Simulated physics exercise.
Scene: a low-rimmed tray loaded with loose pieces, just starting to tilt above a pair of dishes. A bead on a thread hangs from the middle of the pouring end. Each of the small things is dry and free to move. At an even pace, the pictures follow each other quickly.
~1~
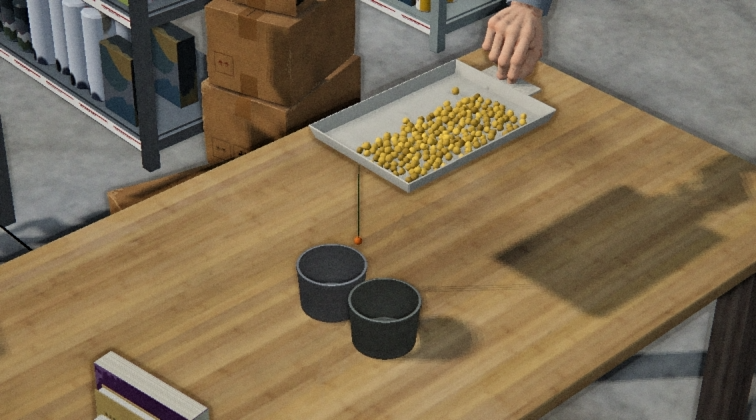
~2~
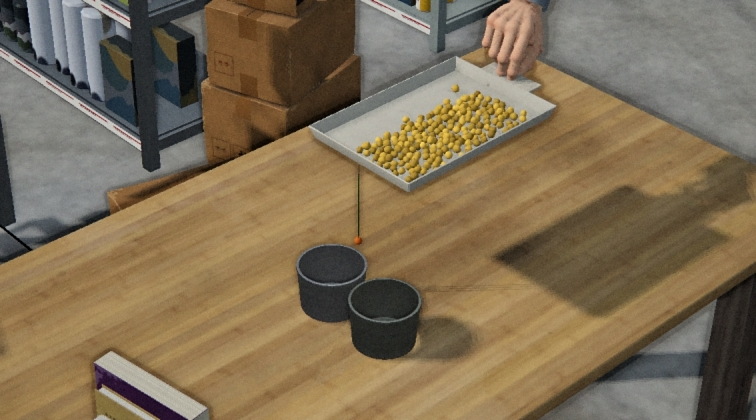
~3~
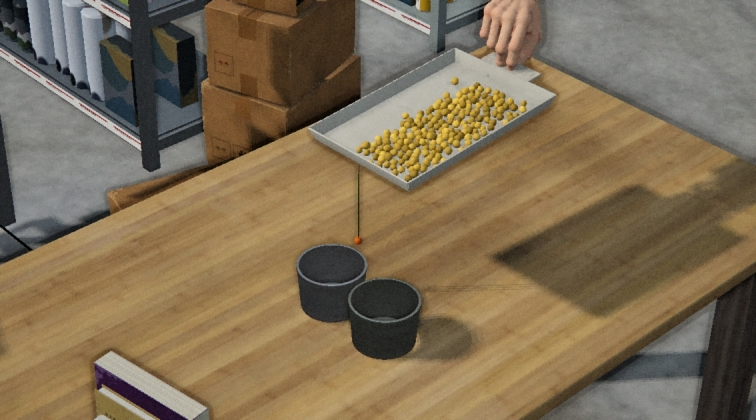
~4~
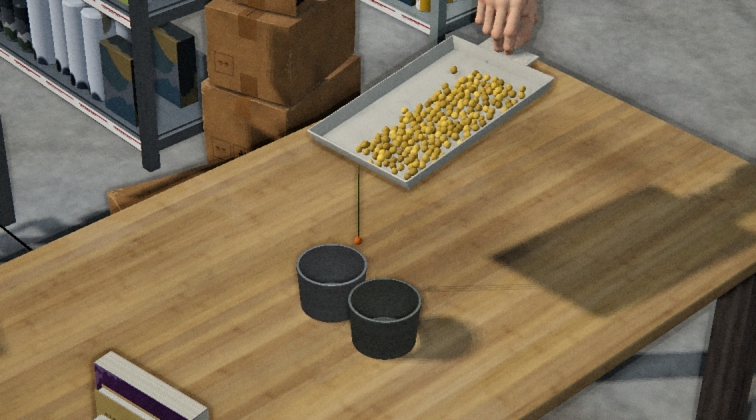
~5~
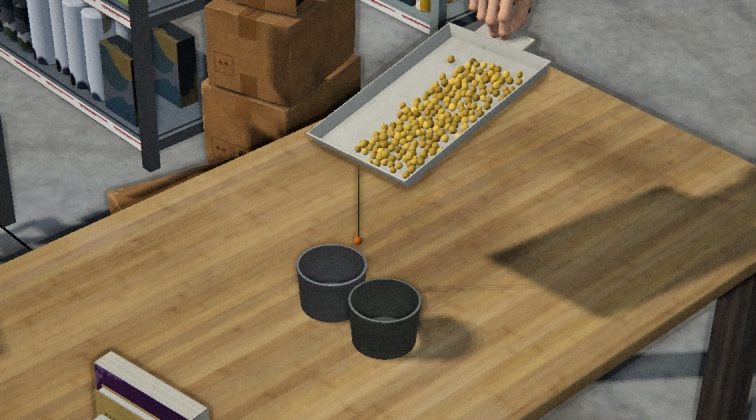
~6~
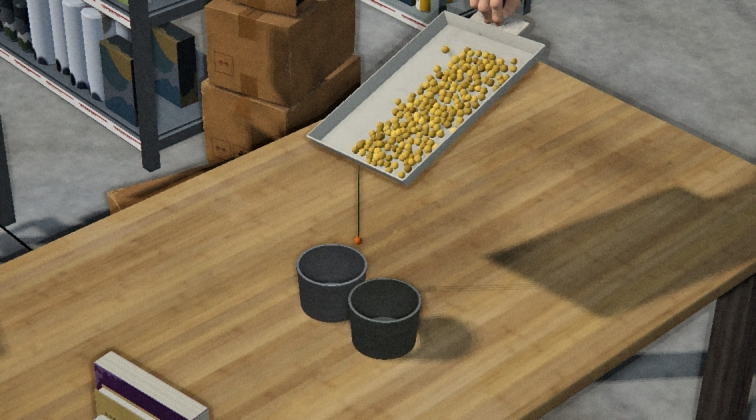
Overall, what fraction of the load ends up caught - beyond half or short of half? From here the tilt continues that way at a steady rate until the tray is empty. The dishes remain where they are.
The dishes will fail to catch most of it.
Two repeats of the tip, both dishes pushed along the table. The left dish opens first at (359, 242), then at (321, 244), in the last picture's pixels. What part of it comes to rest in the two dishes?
First 0 per cent, second 50 per cent.
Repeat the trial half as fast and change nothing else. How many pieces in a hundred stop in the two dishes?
Estimated share: Some 30%.
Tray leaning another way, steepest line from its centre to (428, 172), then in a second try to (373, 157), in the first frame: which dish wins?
In turn: Right; the left dish.
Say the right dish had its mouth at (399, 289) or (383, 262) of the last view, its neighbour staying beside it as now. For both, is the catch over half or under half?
Try 1: A minority of it. Try 2: A minority of it.
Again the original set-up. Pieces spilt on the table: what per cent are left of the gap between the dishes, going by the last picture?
Some 100 %.
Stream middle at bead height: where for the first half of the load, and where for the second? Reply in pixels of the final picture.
About (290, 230), and after that about (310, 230).
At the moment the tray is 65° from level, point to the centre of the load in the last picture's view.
I'd put it at about (338, 142).
Soon after the last picture, tray tipped steeply; most on the tray; about a quarter in the air.
A little later, tray tipped past a quarter turn; a small part on the tray; about a quarter in the left dish; about half outside both; about a quarter in the air.
Later still, tray tipped past a quarter turn; about a quarter in the left dish; most outside both.
At rest, tray tipped past a quarter turn; none in the right dish; about a quarter in the left dish; most outside both.
